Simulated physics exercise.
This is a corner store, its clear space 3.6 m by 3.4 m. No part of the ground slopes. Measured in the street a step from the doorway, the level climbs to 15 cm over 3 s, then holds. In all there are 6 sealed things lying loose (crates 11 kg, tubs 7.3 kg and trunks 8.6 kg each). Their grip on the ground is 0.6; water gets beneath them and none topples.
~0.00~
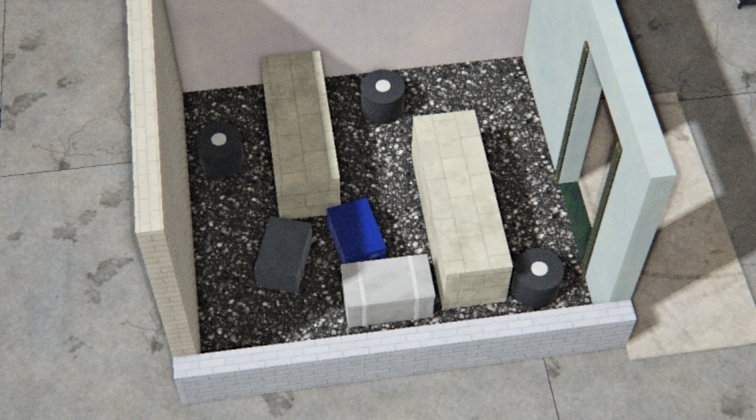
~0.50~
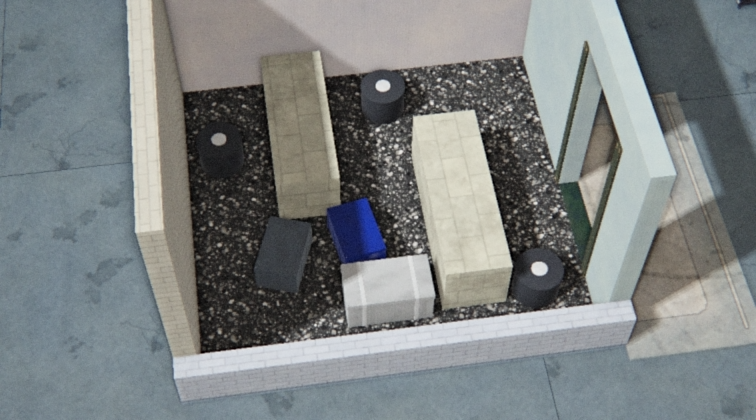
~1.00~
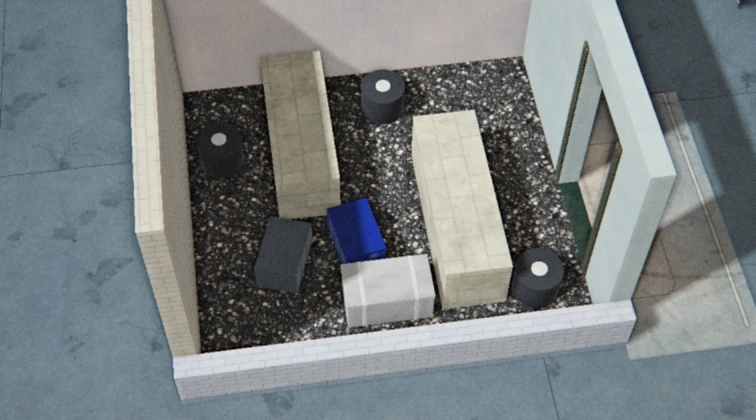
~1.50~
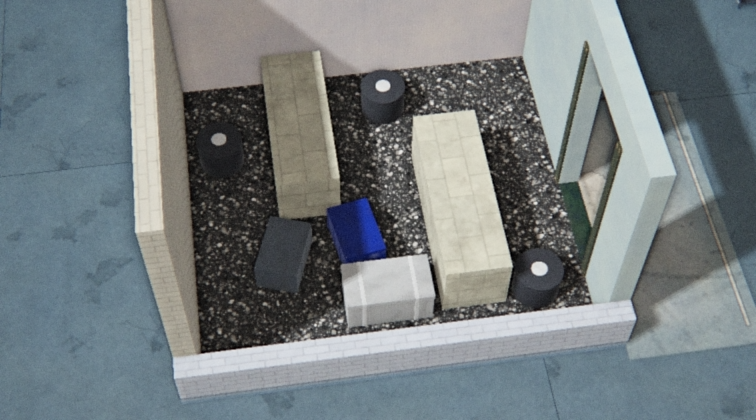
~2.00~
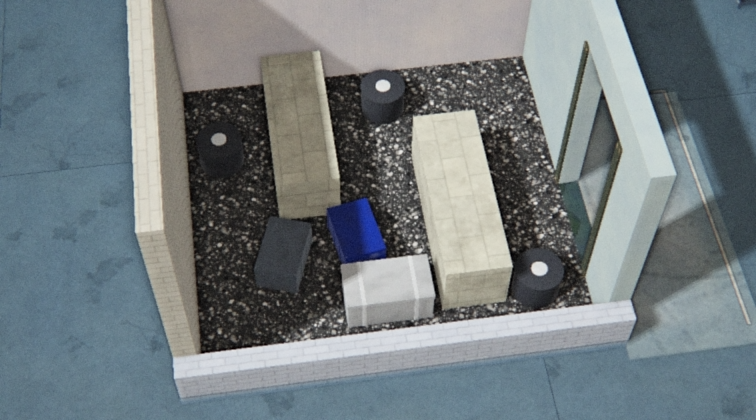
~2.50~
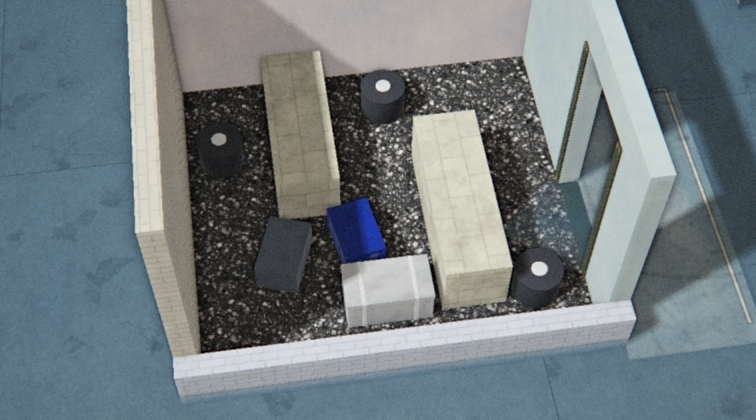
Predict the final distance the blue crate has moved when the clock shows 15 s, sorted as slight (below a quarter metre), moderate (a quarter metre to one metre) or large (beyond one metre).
Movement: Limited.
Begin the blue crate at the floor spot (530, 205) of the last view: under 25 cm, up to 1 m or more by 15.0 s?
In that run it wanders far off.
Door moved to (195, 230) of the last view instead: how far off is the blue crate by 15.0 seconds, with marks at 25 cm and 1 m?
With that change, the blue crate is swept well off.
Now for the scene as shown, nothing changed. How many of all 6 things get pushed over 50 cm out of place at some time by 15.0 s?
Tally: 3.
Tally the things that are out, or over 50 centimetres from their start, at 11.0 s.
I get 1.
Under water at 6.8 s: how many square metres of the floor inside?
At that time the wet patch spans about 6.5 m2.
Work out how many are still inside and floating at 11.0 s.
Total: 4.
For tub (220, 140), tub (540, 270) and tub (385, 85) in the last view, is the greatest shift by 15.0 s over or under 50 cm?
Note - in order: Smaller; smaller; farther.
After 3.5 s the blue crate is near (356, 228), 0.0 m from its start, aground; 0 afloat.
After 6.8 s the blue crate is near (356, 228), 0.0 m from its start, aground; 1 afloat.
After 11.0 s the blue crate is near (354, 234), 0.1 m from its start, aground; 4 afloat.
After 15.0 s the blue crate is near (337, 290), 0.7 m from its start, afloat; 6 afloat.
